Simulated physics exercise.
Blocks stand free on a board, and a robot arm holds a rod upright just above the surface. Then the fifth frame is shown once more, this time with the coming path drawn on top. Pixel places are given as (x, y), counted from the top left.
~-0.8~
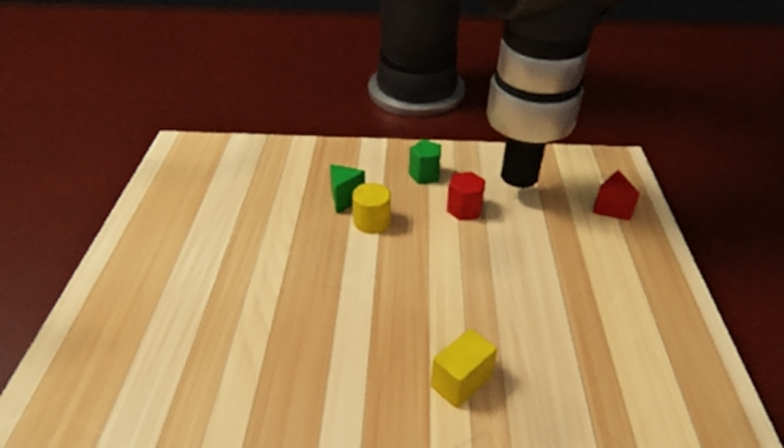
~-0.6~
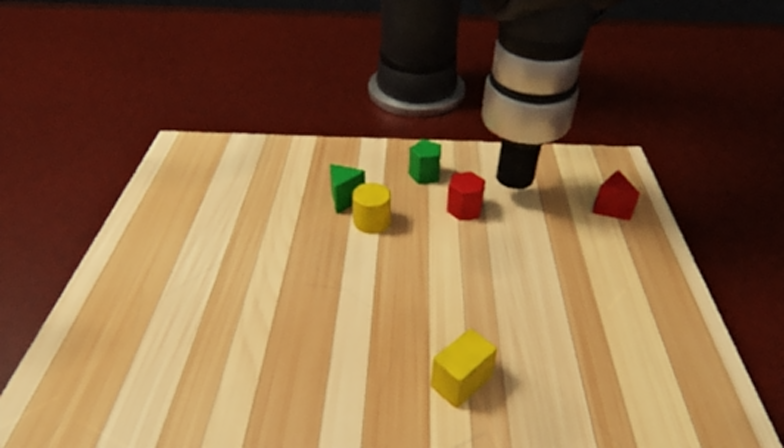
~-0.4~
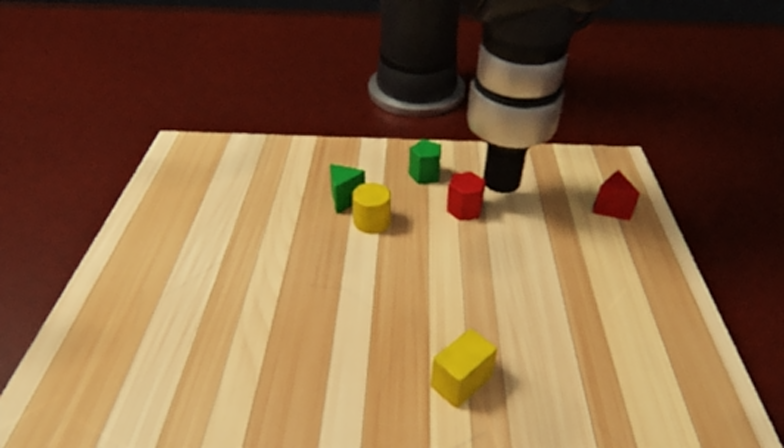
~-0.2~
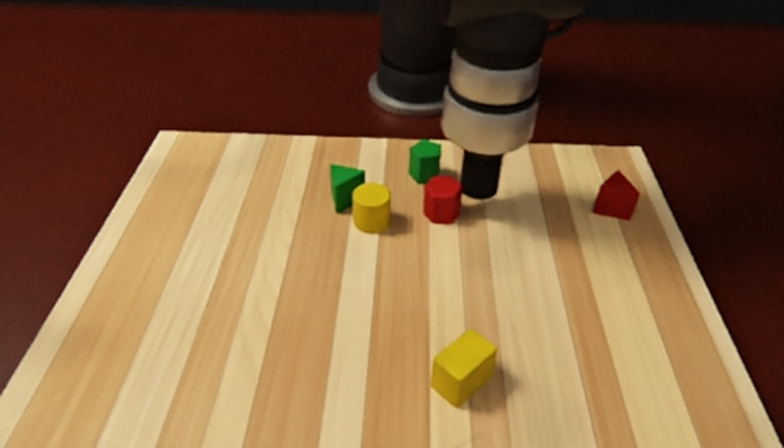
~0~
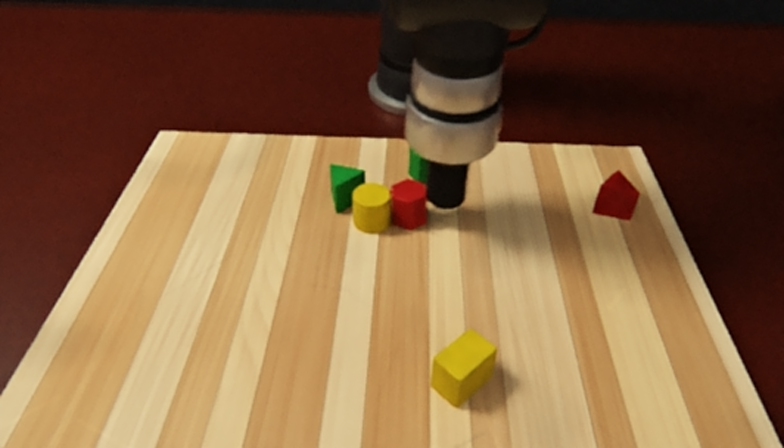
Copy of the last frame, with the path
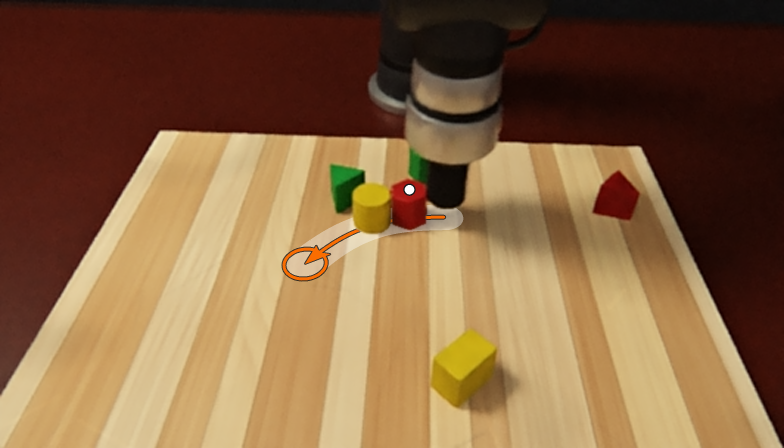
A robot arm holding a dark rod upright moves left across a striped wooden board toward a red six-sided block. The rod pushes the block left, past the front of a green block, until it sits beside a yellow cylinder, while the other blocks stay still.
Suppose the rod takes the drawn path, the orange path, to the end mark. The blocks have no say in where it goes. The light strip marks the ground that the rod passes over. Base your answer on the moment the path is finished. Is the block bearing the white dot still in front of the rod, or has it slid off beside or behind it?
The rod should slip past it.
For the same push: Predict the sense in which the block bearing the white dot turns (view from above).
The block bearing the white dot rotates clockwise.
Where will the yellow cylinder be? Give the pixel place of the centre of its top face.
Its top middle: (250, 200).
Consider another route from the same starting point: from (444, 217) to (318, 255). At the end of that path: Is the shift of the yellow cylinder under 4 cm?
No.
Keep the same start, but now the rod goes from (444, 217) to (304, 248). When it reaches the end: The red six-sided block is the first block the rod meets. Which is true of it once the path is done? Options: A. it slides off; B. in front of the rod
Answer: B.
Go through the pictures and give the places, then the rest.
In the first frame, rod tip (519, 177); block tops, green triangular block (343, 173); yellow cylinder (372, 193); red six-sided block (468, 181).
In the second frame, rod (515, 178); blocks unchanged.
In the third frame, rod (501, 182); blocks unchanged.
In the fourth frame, rod (479, 188); red six-sided block (444, 186).
In the fifth frame, rod (446, 197); green triangular block (343, 173); yellow cylinder (372, 193); red six-sided block (409, 190).
Path on the board, from (444, 217) through (393, 221) and (346, 236) to (305, 264); the dot is on the red six-sided block.
The first path, step by step. One third of the way, rod (393, 201); yellow cylinder (318, 199); red six-sided block (356, 195).
Two thirds of the way, rod (344, 216); yellow cylinder (268, 200); red six-sided block (305, 205), turned 20° clockwise.
At the end, rod (303, 243); green triangular block in place; yellow cylinder (250, 200); red six-sided block (279, 214), turned 40° clockwise.
